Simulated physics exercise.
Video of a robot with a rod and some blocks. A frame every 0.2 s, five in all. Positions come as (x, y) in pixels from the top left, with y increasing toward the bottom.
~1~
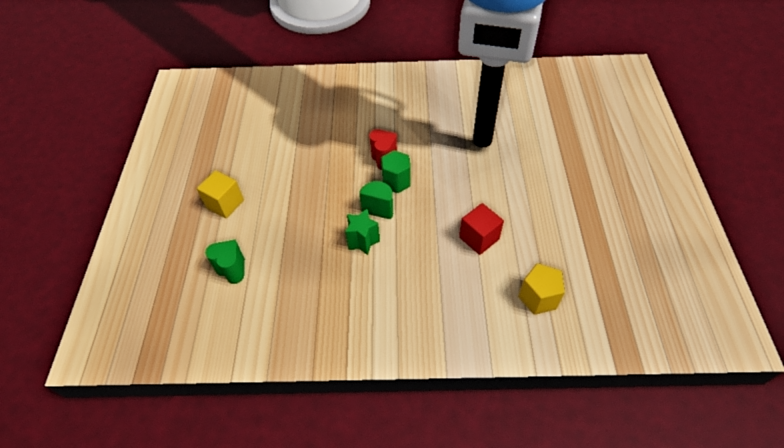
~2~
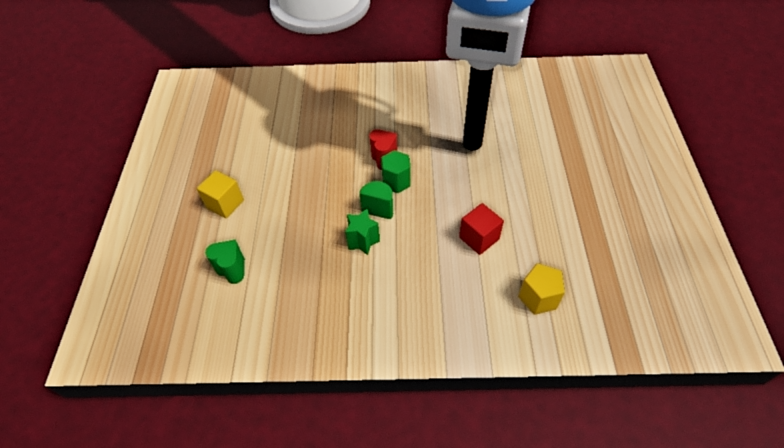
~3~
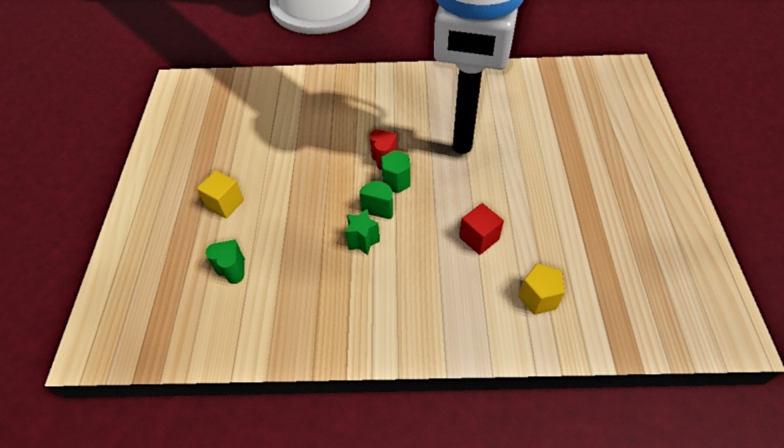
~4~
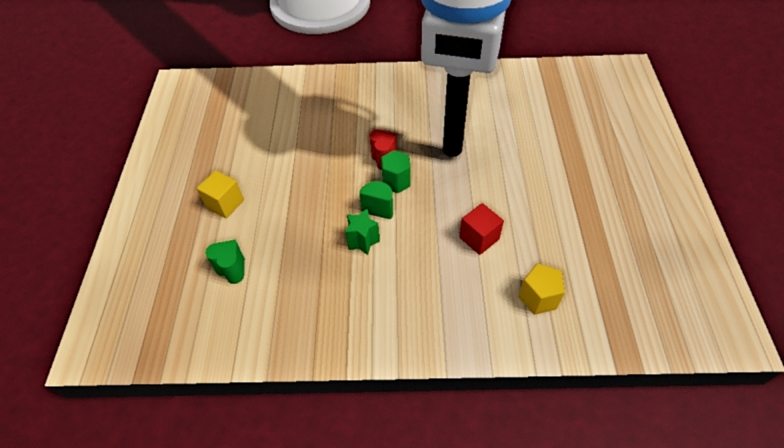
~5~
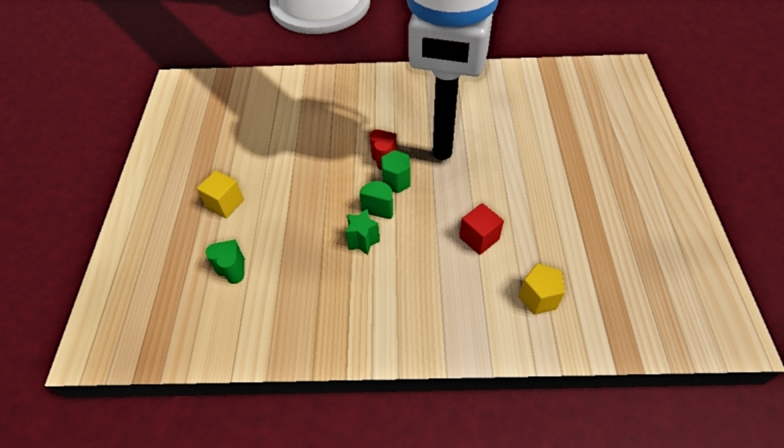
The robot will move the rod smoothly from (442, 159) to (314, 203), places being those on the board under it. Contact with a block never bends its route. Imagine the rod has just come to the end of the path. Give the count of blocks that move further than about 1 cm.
I expect two blocks to be moved by more than 1 cm.
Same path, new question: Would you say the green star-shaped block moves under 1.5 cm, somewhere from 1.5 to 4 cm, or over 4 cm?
My answer is that it shifts under 1.5 cm.
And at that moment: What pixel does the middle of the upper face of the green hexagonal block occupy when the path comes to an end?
In the picture, that point is around (349, 191).
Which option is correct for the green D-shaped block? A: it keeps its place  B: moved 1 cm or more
The answer is B.
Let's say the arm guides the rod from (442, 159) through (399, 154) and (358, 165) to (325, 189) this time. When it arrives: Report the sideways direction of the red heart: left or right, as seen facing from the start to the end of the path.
The red heart goes left.
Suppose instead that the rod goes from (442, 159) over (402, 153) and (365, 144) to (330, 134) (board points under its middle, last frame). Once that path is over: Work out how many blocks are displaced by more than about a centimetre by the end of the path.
I'm going with one.
What follows on the original path. One third of the way, rod (399, 167); green hexagonal block (382, 169), turned 15° anticlockwise.
Two thirds of the way, rod (356, 182); green star-shaped block (361, 225); green D-shaped block (375, 202), turned 40° anticlockwise; green hexagonal block (354, 187), turned 80° anticlockwise.
At the end, rod (312, 197); green star-shaped block (361, 225); green D-shaped block (375, 202), turned 40° anticlockwise; red heart still; green hexagonal block (349, 191), turned 105° anticlockwise.
